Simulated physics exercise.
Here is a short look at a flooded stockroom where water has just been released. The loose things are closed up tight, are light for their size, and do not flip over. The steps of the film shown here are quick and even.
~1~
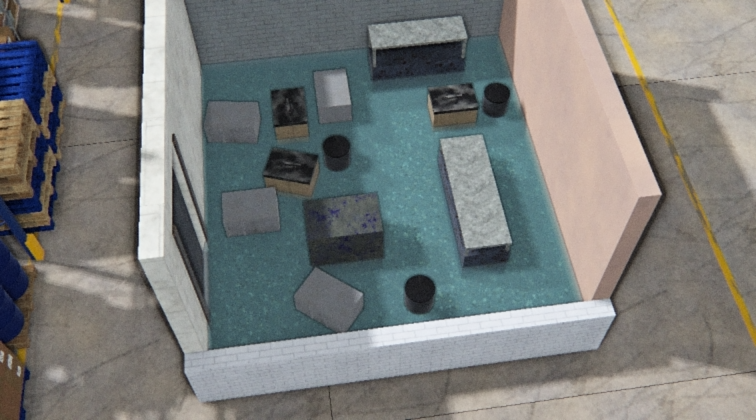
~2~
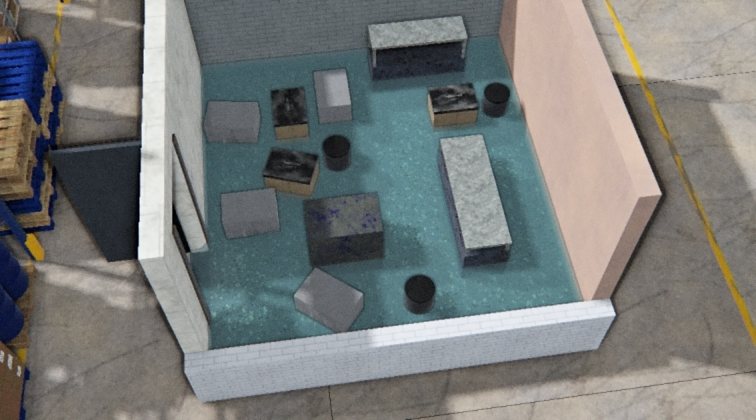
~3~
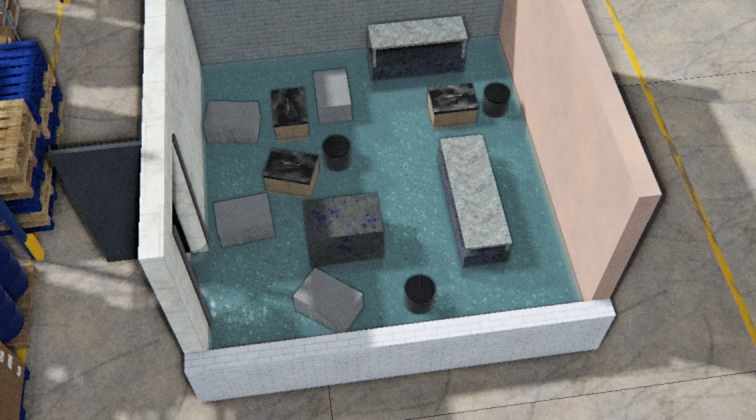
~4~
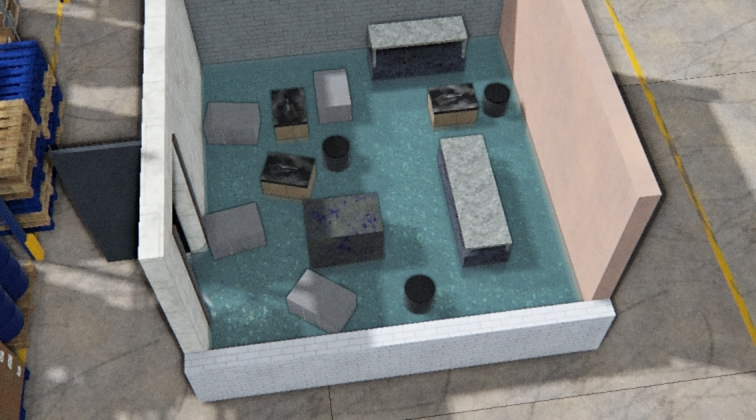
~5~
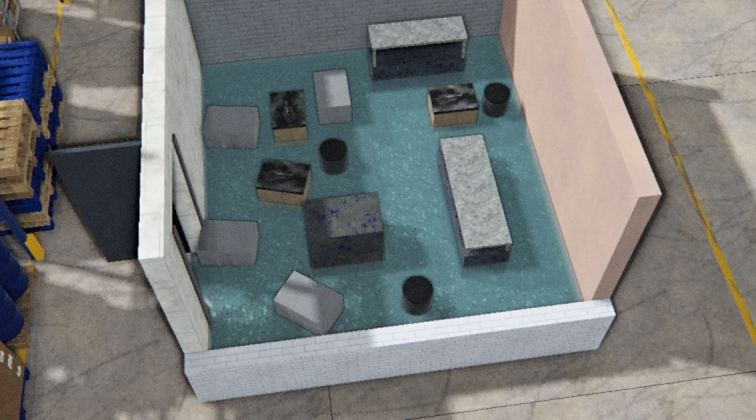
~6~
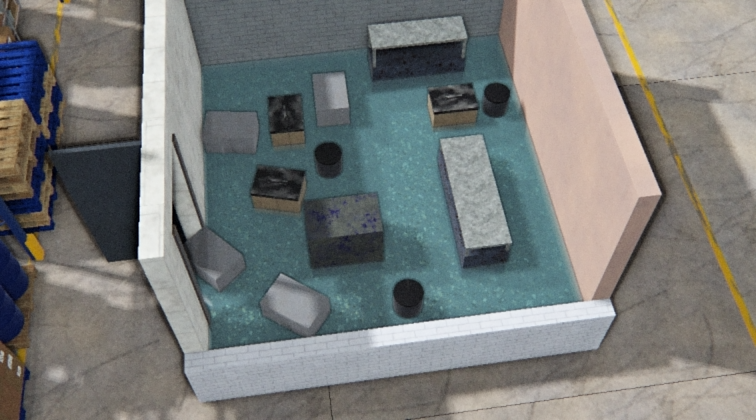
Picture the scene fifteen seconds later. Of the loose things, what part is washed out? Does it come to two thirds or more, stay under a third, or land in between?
Top third.
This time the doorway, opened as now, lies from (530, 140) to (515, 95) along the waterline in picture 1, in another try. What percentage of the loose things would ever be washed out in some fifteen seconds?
Estimate: Close to 40 per cent.
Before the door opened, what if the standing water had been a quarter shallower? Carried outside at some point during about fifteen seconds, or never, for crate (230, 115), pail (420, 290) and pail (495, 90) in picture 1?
Swept away, swept away, held back.
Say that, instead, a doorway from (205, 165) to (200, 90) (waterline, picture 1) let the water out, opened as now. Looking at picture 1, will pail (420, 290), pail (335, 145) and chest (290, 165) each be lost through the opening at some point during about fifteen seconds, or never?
The three read no escape, escape and escape, respectively.
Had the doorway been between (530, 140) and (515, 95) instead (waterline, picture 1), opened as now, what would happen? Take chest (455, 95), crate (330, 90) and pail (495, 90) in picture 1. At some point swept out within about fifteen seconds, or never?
First escapes, second escapes, third escapes.
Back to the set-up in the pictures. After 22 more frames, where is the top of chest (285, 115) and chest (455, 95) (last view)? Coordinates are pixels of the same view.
Expect the tops close to (235, 223) and (388, 125).
A moment on, 1 of 10 are out; 9 afloat.
Next, 3 of 10 are out; 7 afloat.
Later, 6 of 10 are out; 4 afloat.
In the end, 7 of 10 are out; 3 afloat.
